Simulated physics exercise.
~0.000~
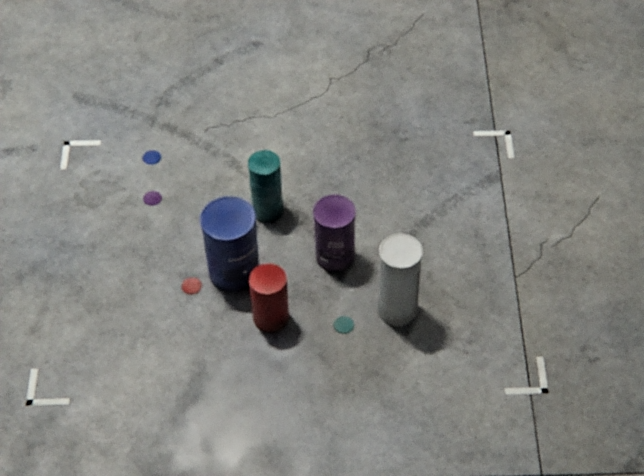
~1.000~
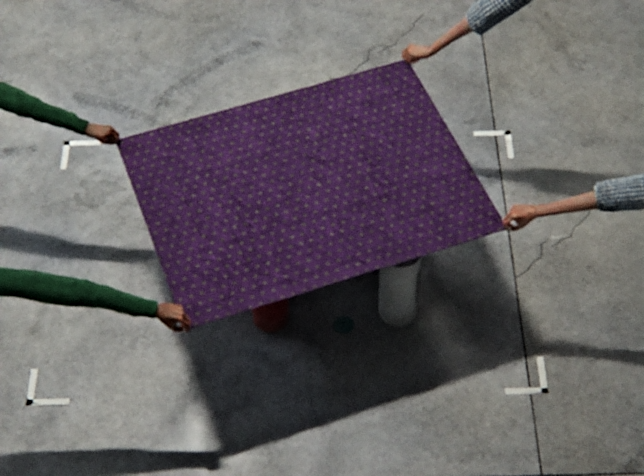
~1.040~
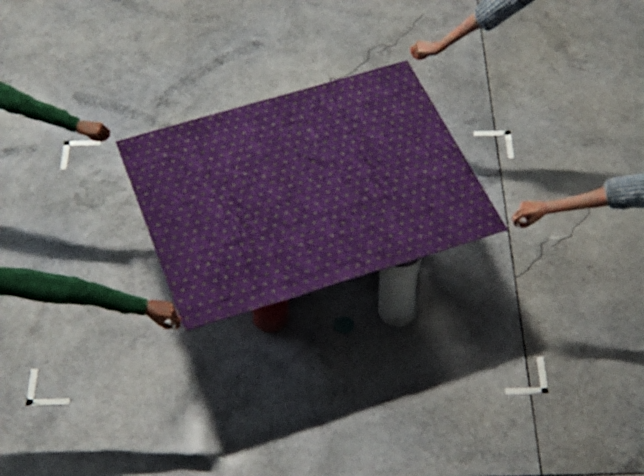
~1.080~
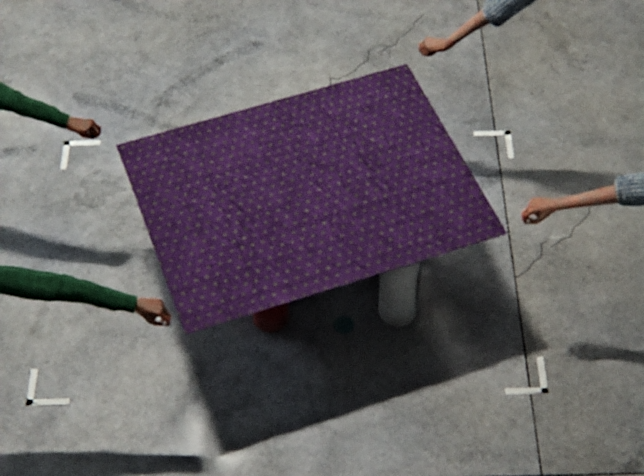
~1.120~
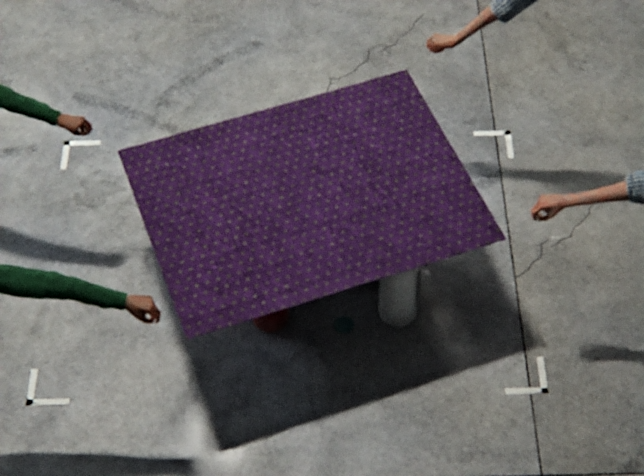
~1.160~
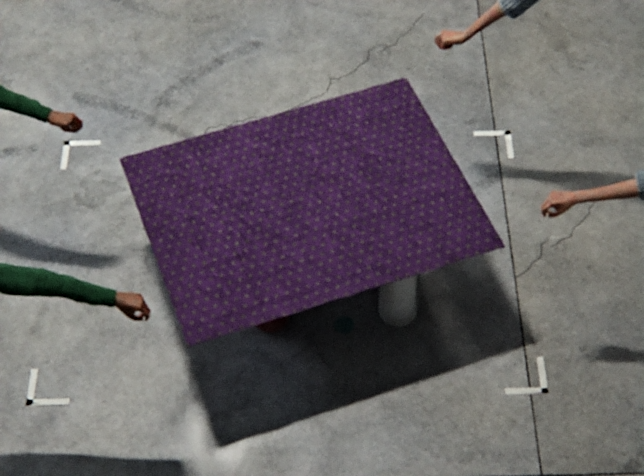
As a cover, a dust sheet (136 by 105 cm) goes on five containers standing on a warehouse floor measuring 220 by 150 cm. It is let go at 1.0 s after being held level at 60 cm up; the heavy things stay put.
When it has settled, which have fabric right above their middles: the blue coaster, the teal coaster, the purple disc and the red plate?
The blue coaster stays uncovered, the teal coaster gets covered, the purple disc still shows, the red plate ends under the cloth.
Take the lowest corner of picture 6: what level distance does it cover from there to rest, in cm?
Roughly 24 cm.
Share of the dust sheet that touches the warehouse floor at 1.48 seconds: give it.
Contact share: Approx. 5 percent.
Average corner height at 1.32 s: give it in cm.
About 18 cm.
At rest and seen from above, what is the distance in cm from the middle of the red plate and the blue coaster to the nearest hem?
Roughly 6 cm, 54 cm.
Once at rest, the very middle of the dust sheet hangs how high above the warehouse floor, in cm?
The centre point rests around 30 cm up.
After 1.3 s, 0 % of it is down, spanning 142 by 137 cm, above teal coaster, red plate.
After 1.5 s, 5 % of it is down, spanning 113 by 109 cm, above teal coaster, red plate.
After 1.6 s, 10 % of it is down, spanning 123 by 104 cm, above teal coaster, red plate.
After 1.8 s, 10 % of it is down, spanning 124 by 107 cm, above teal coaster, red plate.
After 3.3 s, 5 % of it is down, spanning 122 by 109 cm, above teal coaster, red plate.
